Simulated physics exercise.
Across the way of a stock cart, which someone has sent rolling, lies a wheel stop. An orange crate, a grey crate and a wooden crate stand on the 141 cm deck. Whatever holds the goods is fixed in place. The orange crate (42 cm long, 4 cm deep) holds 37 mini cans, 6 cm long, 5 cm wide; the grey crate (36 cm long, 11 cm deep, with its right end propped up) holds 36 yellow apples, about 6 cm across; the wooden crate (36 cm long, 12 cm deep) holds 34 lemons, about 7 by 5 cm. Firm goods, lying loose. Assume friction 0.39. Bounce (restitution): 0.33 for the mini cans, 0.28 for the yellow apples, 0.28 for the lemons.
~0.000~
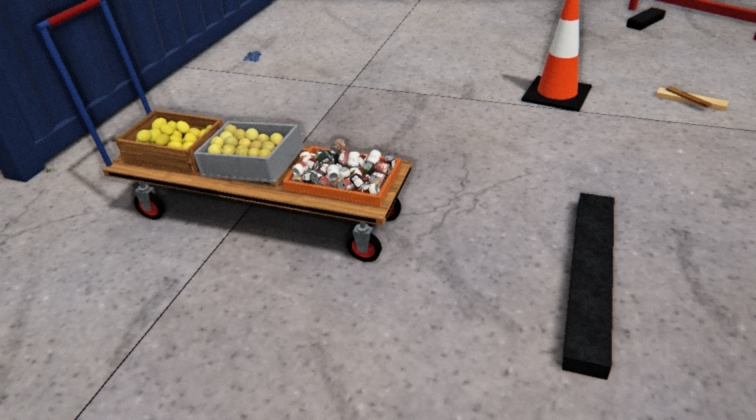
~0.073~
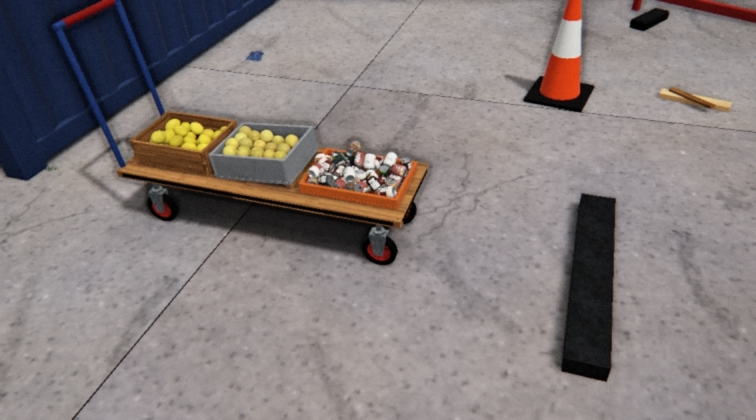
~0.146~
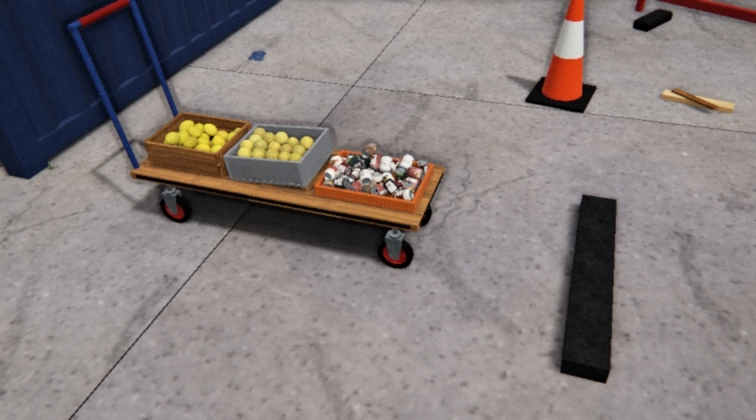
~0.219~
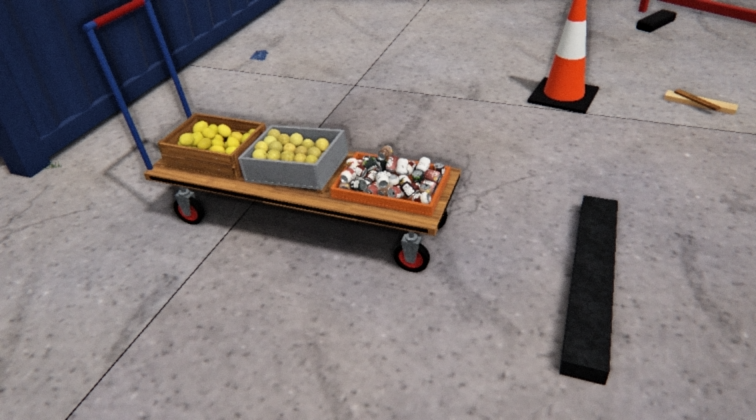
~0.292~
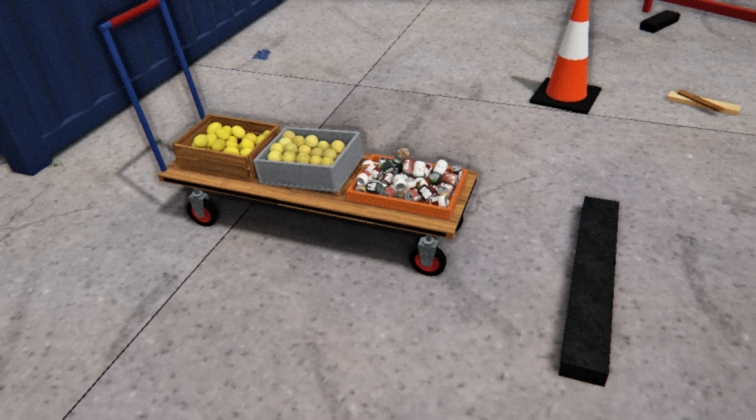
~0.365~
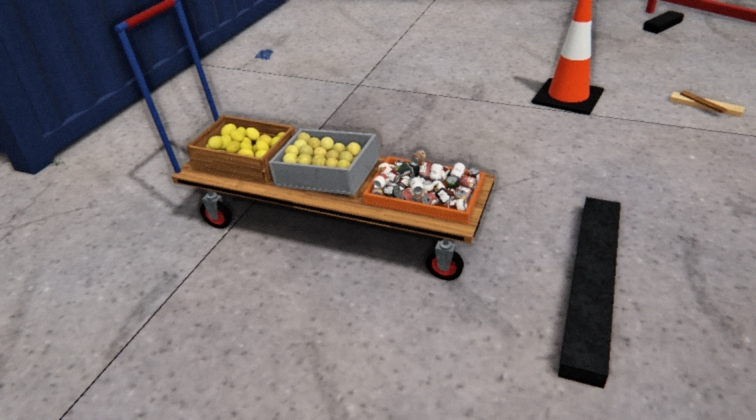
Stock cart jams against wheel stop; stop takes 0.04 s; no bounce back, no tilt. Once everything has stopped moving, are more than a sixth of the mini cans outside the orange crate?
No, escapees number beneath one in six.
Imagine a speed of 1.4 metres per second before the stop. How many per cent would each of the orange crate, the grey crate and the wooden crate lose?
Orange crate 10 %, grey crate 0 %, wooden crate 0 %.
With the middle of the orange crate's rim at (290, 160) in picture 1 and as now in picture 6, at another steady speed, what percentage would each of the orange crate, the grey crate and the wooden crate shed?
Orange crate 20, grey crate 0, wooden crate 0 per cent.
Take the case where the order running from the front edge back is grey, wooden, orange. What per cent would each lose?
In that case orange crate 10, grey crate 0, wooden crate 0 per cent.
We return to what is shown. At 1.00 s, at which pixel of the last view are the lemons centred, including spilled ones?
Centre approx. at (335, 167).
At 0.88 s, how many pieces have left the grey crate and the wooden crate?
Estimate at that time - grey crate 0, wooden crate 0, give or take.
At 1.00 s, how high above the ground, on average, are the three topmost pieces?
44 cm.
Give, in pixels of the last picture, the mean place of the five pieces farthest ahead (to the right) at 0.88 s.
Close to (579, 206) in the last view.
After 0.78 s, impact.
After 0.88 s, the orange crate has all 37, the grey crate has all 36 and the wooden crate has all 34.
After 1.00 s, the orange crate is down by 1 of 37, the grey crate has all 36 and the wooden crate has all 34.
After 1.23 s, the orange crate is down by 3 of 37, the grey crate has all 36 and the wooden crate has all 34.
When it is over (at 1.73 s), the orange crate is down by 3 of 37, the grey crate has all 36 and the wooden crate has all 34. Asked share, 3 of 37, 8 per cent.
